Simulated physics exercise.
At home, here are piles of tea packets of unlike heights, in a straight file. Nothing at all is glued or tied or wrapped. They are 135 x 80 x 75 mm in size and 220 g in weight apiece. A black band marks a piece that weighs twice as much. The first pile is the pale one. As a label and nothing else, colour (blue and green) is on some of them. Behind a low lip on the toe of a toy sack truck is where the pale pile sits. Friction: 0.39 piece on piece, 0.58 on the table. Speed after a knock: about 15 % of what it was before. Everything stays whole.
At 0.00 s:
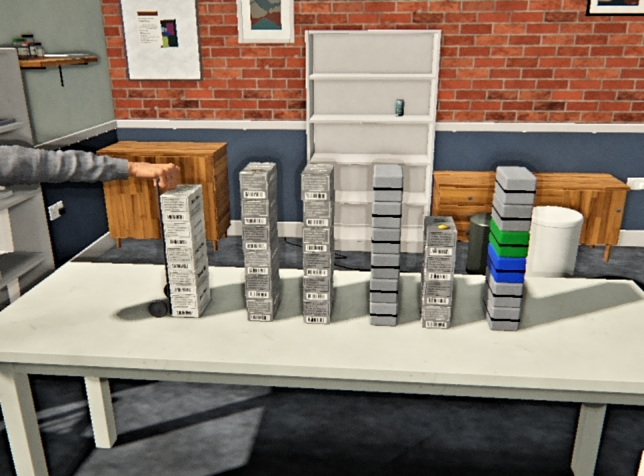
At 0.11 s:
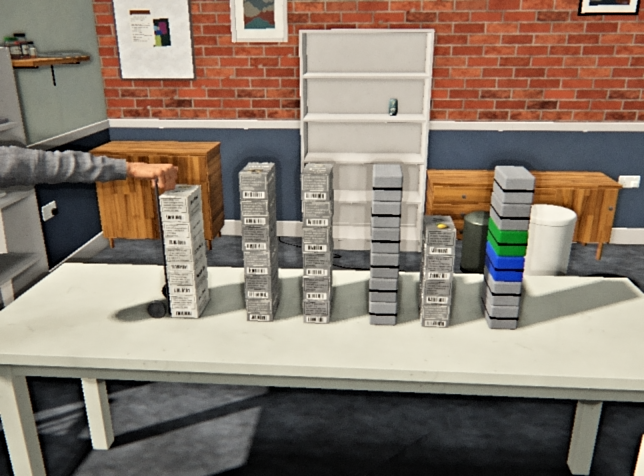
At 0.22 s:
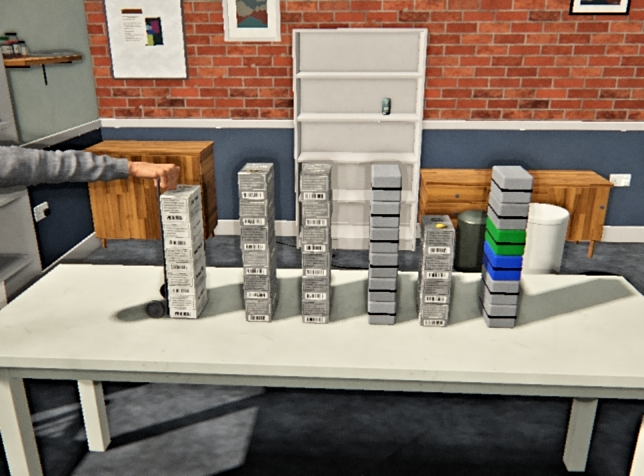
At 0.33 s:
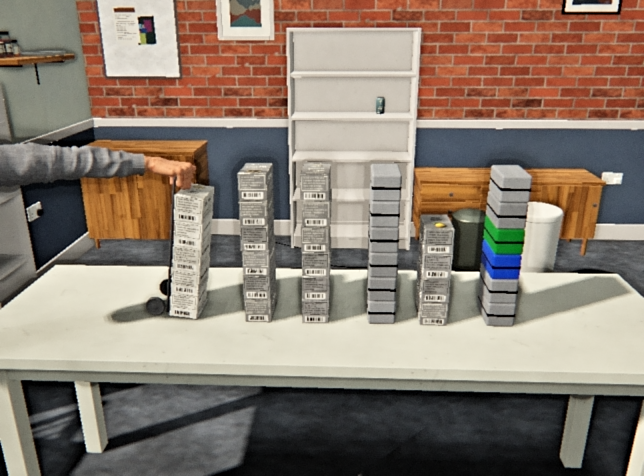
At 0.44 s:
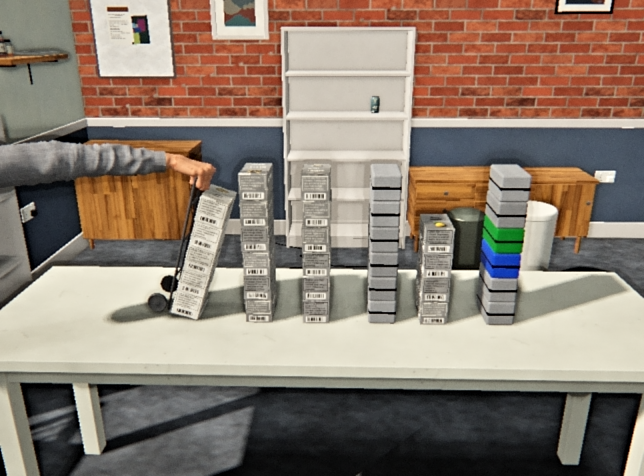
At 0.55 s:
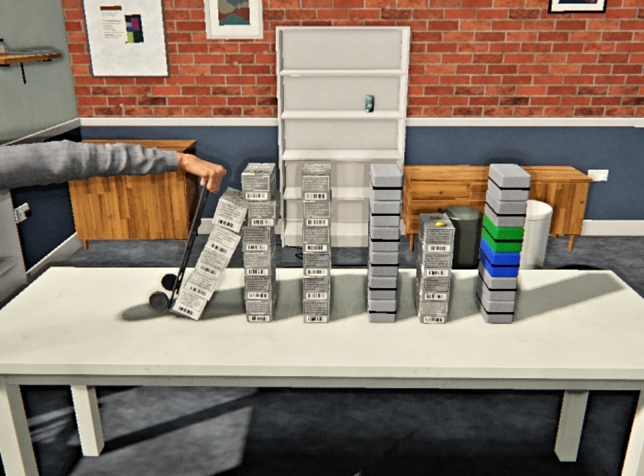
The clip opens on six upright stacks of packets lined up on a white table, a hand holding a small sack truck at the leftmost one as the view drifts slightly. The hand then tips the truck rightward, and the pale stack leans with it until its upper part meets the neighbouring stack.
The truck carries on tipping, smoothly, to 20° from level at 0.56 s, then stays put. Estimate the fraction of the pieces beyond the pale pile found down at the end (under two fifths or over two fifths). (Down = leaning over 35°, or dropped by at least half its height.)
It's heading for above two out of five.
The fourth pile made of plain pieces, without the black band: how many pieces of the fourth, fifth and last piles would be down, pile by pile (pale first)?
Then the fourth pile would have 6 down, the fifth 4, and the last 6.
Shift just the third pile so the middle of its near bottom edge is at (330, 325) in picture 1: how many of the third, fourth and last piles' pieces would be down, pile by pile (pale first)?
You'd end with the third pile at 6, the fourth at 6 and the last at 6 down.
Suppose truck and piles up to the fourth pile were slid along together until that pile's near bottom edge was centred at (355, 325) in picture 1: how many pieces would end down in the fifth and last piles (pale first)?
Counts down: Fifth 4; last 6.
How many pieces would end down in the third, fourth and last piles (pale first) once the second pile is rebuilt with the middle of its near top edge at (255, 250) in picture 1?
You'd get third 0, fourth 0 and last 0.
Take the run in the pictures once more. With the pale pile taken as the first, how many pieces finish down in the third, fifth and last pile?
By pile: Third 5, fifth 4, last 6.
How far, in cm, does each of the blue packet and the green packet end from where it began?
Net displacement (cm, approx.): Blue = 30; green = 44.
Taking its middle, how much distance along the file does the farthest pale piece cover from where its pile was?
About 28 cm along the file.
By 0.94 s, 5 of the pale pile down; none of the 28 other packets down, 11 disturbed.
By 1.38 s, 5 of the pale pile down; 7 of the 28 other packets down.
By 1.76 s, 5 of the pale pile down; 18 of the 28 other packets down; blue packet tilted 16°; green packet tilted 16°.
By 2.06 s, 5 of the pale pile down; 26 of the 28 other packets down; blue packet on its side; green packet on its side.
When it is over (2.7 s), 5 of the pale pile down; 26 of the 28 other packets down; blue packet on its side; green packet on its side. That is 93 per cent. In pixels of the last frame, middles, blue packet near (580, 302), green packet near (618, 303).
